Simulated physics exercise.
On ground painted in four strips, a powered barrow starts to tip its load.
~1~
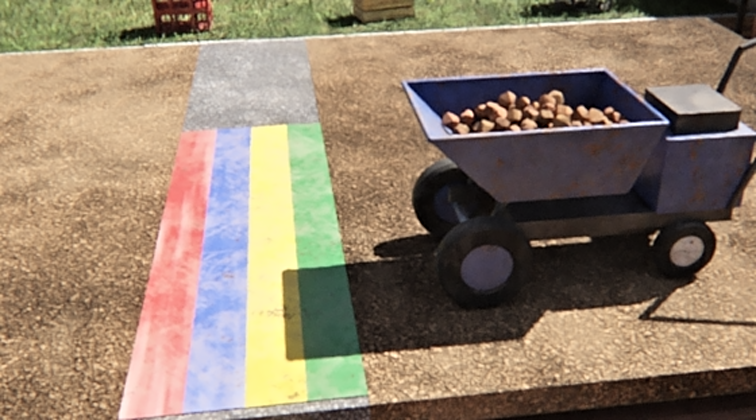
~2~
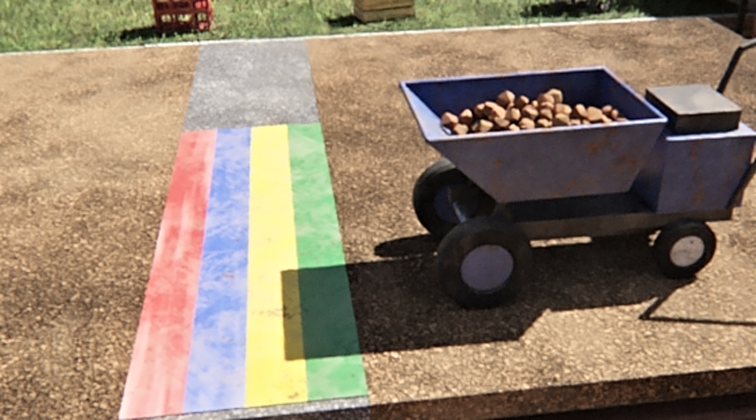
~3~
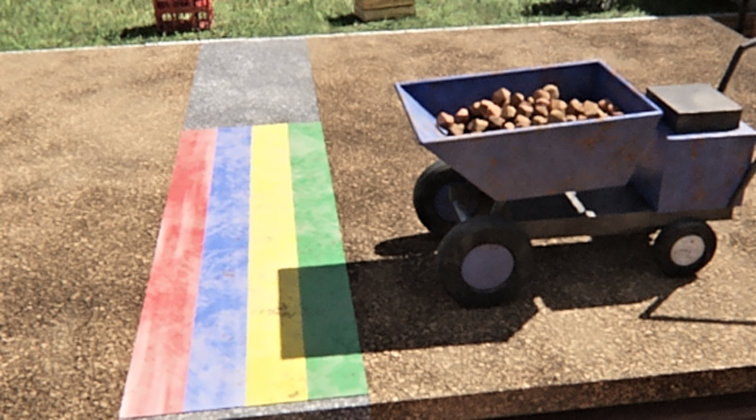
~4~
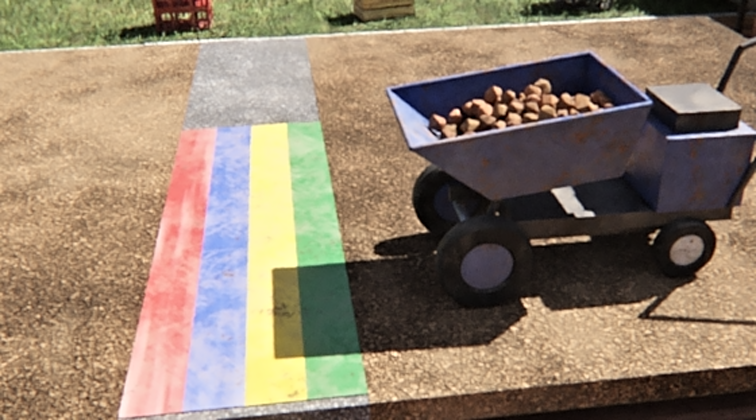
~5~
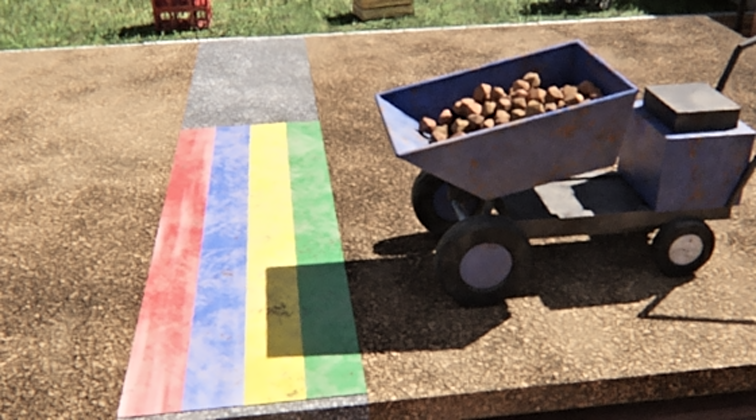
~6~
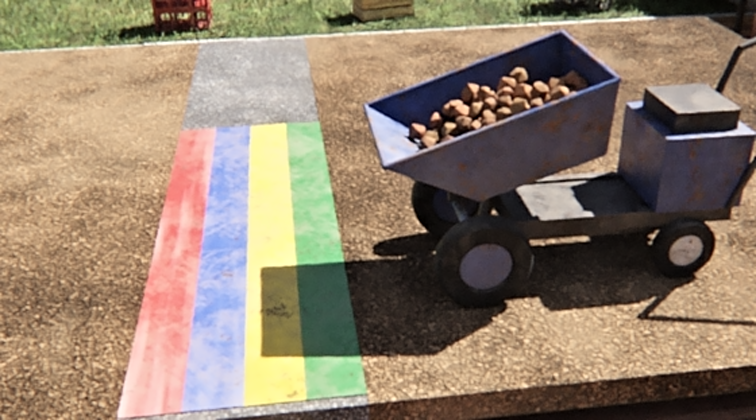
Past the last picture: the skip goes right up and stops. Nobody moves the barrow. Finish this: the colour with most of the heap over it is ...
... Yellow.
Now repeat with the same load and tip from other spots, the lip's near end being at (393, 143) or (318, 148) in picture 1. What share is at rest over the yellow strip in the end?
You'd get 30 in a hundred the first time and 0 in a hundred the second.
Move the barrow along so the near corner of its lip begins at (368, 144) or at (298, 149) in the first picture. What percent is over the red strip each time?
In order: 20 % and 40 %.
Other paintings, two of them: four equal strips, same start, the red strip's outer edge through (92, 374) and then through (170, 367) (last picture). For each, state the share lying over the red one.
10 % and 20 %.
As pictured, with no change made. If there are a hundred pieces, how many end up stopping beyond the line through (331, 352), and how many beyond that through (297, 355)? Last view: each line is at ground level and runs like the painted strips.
Roughly 90 and 70 percent.
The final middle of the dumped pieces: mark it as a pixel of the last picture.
(262, 279).
Soon, skip tipped steeply; all in the skip.
A while on, skip tipped steeply; most in the skip; a small part over the green strip; a small part over the yellow strip; a stray few falling.
Towards the end, skip tipped right over; a small part in the skip; about a quarter over the green strip; about a third over the yellow strip; about a quarter over the blue strip; a small part over the red strip; a stray few off the paint.
Finally, skip tipped right over; a small part in the skip; about a quarter over the green strip; about a third over the yellow strip; about a quarter over the blue strip; a small part over the red strip; a stray few off the paint.
